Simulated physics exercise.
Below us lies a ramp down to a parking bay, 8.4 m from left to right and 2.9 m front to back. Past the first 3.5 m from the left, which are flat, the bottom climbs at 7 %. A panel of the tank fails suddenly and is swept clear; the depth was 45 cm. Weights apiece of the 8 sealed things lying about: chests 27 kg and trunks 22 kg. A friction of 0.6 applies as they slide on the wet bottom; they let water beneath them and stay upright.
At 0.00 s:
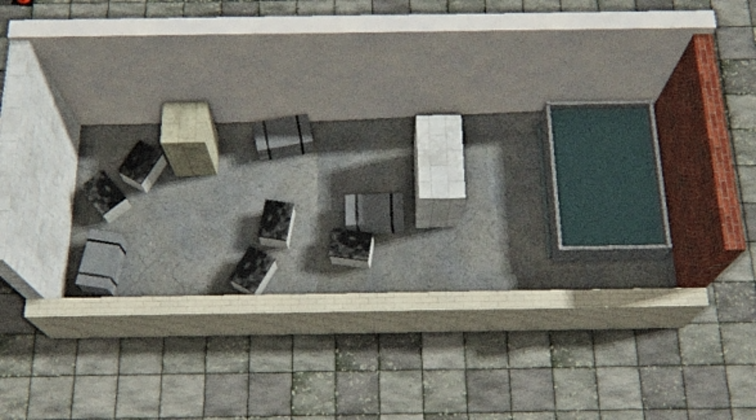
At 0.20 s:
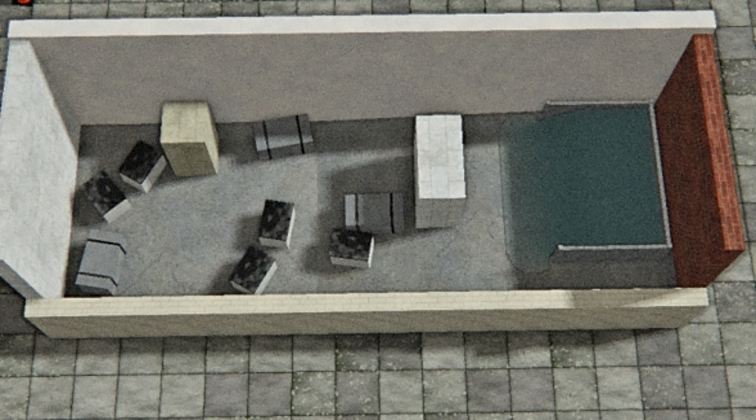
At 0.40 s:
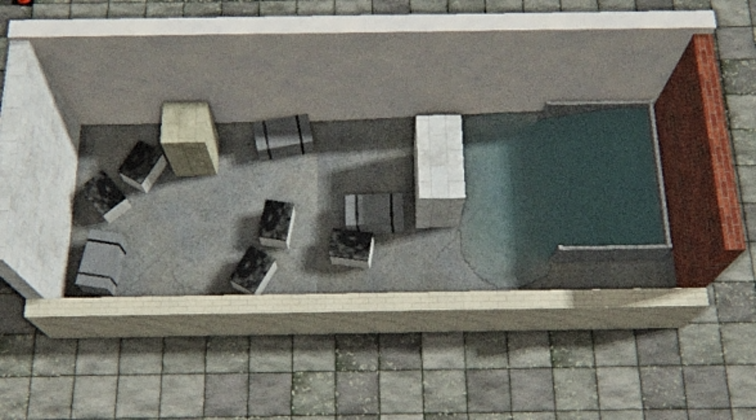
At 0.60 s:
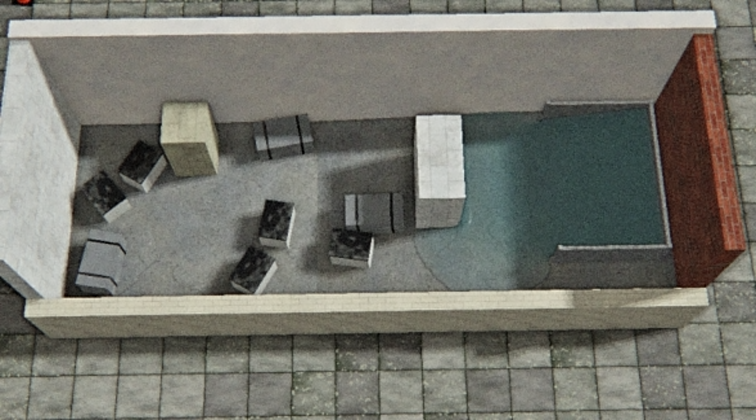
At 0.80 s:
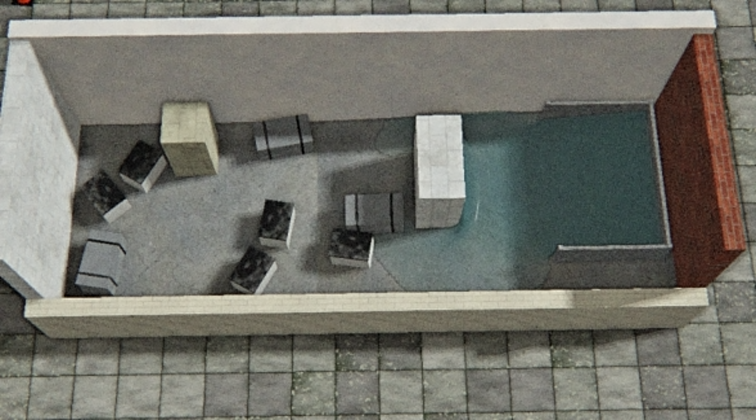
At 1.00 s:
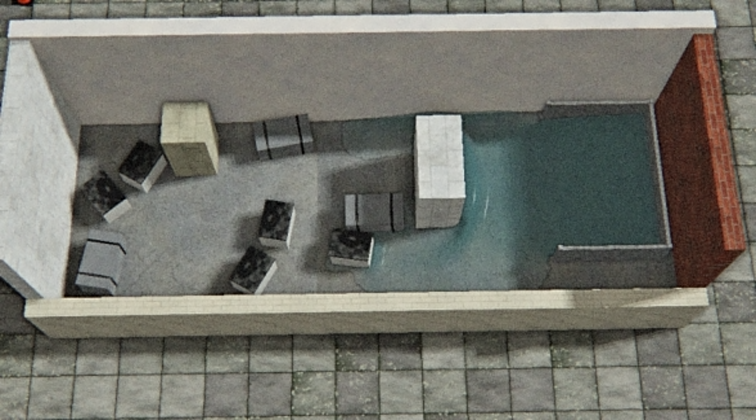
At the start, teal water stands inside a low-walled tank at the right of a walled bay scattered with boxes and blocks. The tank's left side opens and water spreads leftward across the floor, passing around the tall white block and reaching the nearest boxes, which stay still.
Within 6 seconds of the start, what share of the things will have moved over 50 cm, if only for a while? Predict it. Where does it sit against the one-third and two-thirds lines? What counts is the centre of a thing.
It's going to be the middle band.
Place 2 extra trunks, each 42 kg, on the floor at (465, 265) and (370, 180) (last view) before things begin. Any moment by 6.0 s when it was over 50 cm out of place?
The first is above the mark, the second below the mark.
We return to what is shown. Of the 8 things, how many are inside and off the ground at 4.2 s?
Just then, the number is 3.
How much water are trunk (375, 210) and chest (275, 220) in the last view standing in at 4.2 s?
Close to 2 and 5 centimetres.
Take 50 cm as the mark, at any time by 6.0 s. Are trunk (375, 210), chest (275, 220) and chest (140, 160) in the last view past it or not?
First stays inside the line, second stays inside the line, third stays inside the line.
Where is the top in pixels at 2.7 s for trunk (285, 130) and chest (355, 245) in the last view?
Around (242, 149) and (310, 241).
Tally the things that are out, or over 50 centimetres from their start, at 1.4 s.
Count then: 0.
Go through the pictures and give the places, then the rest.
A chest at (353, 244), on the bottom; a chest at (103, 192) rests on the ground; 3.0 m2 under water; 0 of 8 have shifted, in the first picture.
A chest at (353, 244) rests on the ground; a chest at (103, 192), on the bottom; 4.3 m2 under water; 0 of 8 have shifted, in the second picture.
A chest at (353, 244) rests on the ground; a chest at (103, 192), on the bottom; 6.0 m2 under water; 0 of 8 have shifted, in the third picture.
A chest at (353, 244) rests on the ground; a chest at (103, 192) rests on the ground; 7.1 m2 under water; 0 of 8 have shifted, in the fourth picture.
A chest at (353, 244) rests on the ground; a chest at (103, 192), on the bottom; water covers 8.1 m2; 0 of 8 have shifted, in the fifth picture.
A chest at (353, 244) rests on the ground; a chest at (103, 192) rests on the ground; 8.8 m2 under water; 0 of 8 have shifted, in the sixth picture.
After 1.4 s 0 of 8 are over 50 cm from their spots; 0 afloat.
After 2.7 s 3 of 8 are over 50 cm from their spots; 1 afloat.
After 4.2 s 3 of 8 are over 50 cm from their spots; 3 afloat.
After 6.0 s 4 of 8 are over 50 cm from their spots, and 4 have been at some point; 4 afloat.
